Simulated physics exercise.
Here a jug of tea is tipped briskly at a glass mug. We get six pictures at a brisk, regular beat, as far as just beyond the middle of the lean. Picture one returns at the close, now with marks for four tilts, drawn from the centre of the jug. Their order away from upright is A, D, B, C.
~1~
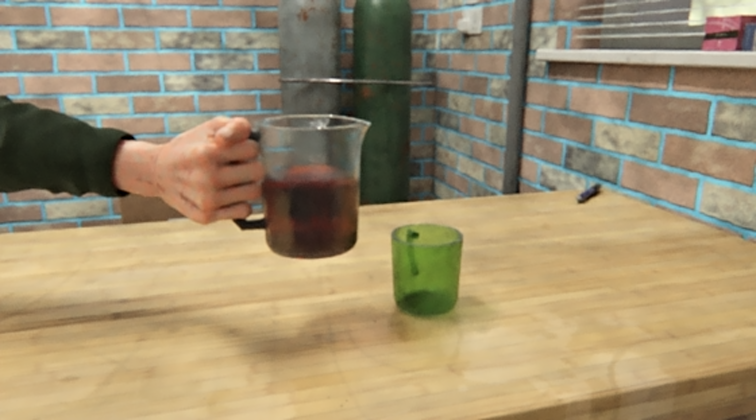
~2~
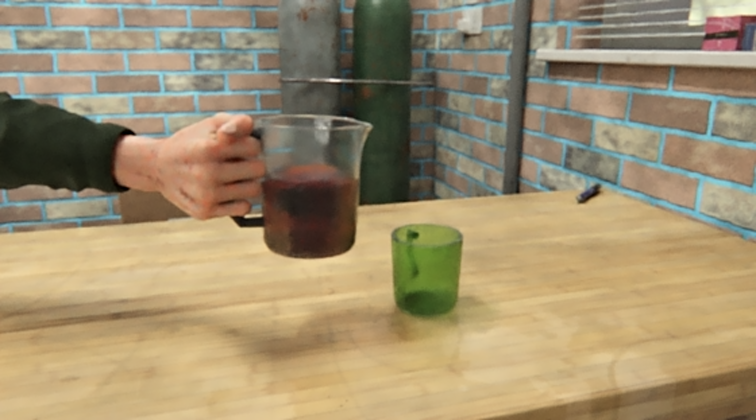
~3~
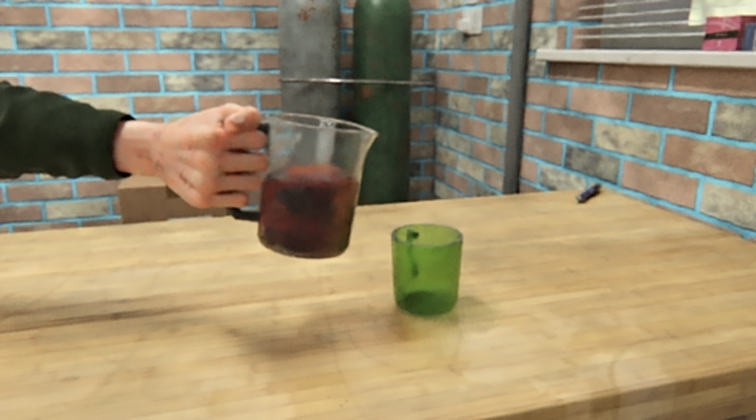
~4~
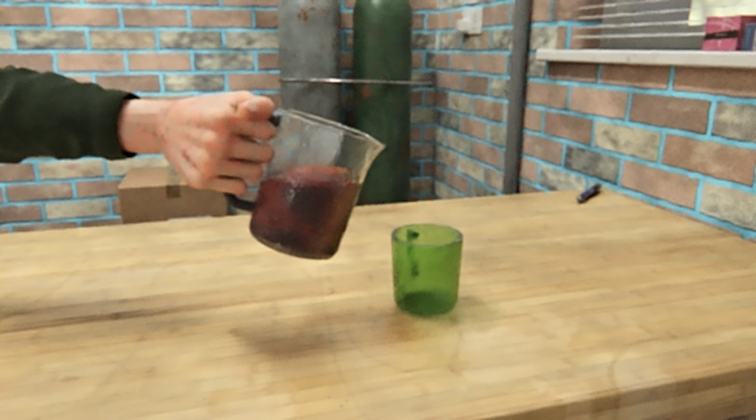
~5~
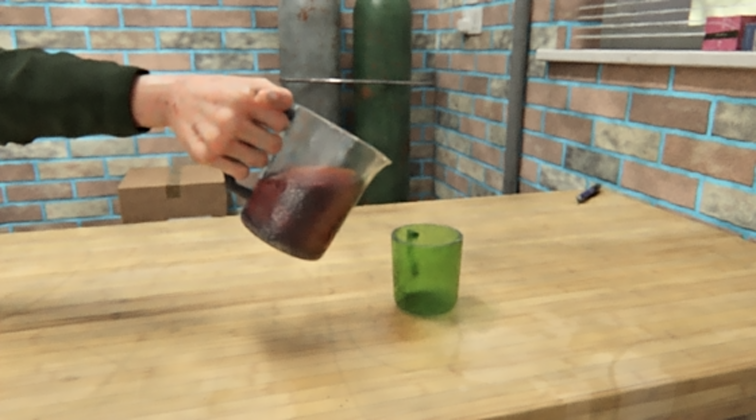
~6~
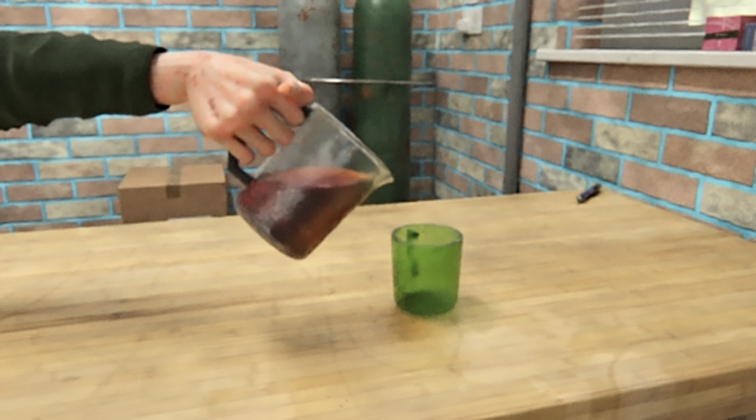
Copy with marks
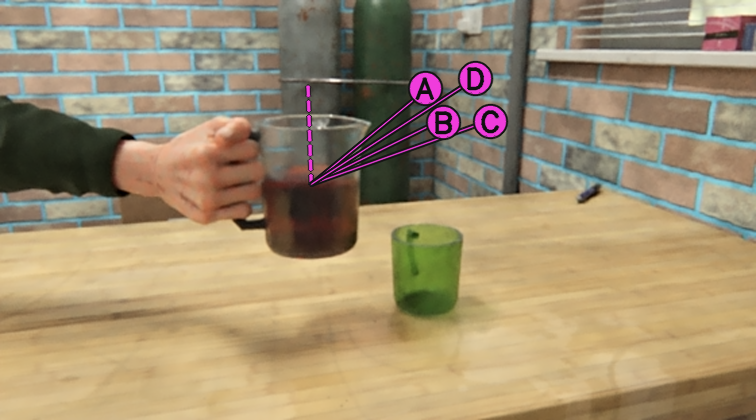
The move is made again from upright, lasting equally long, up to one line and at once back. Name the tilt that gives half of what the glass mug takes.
Choose B.
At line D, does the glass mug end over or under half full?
Under.
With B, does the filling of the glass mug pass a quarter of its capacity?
Yes, clearly.
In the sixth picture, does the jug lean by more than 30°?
Yes.
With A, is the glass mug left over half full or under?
Under half.
On the marked copy, A at (412, 100); B at (426, 127); C at (474, 125); D at (461, 87).
With A, the glass mug ends with about 12 % of what it can hold.
With B, the glass mug ends with about 53 % of what it can hold.
With C, the glass mug ends with about 77 % of what it can hold.
With D, the glass mug ends with about 30 % of what it can hold.
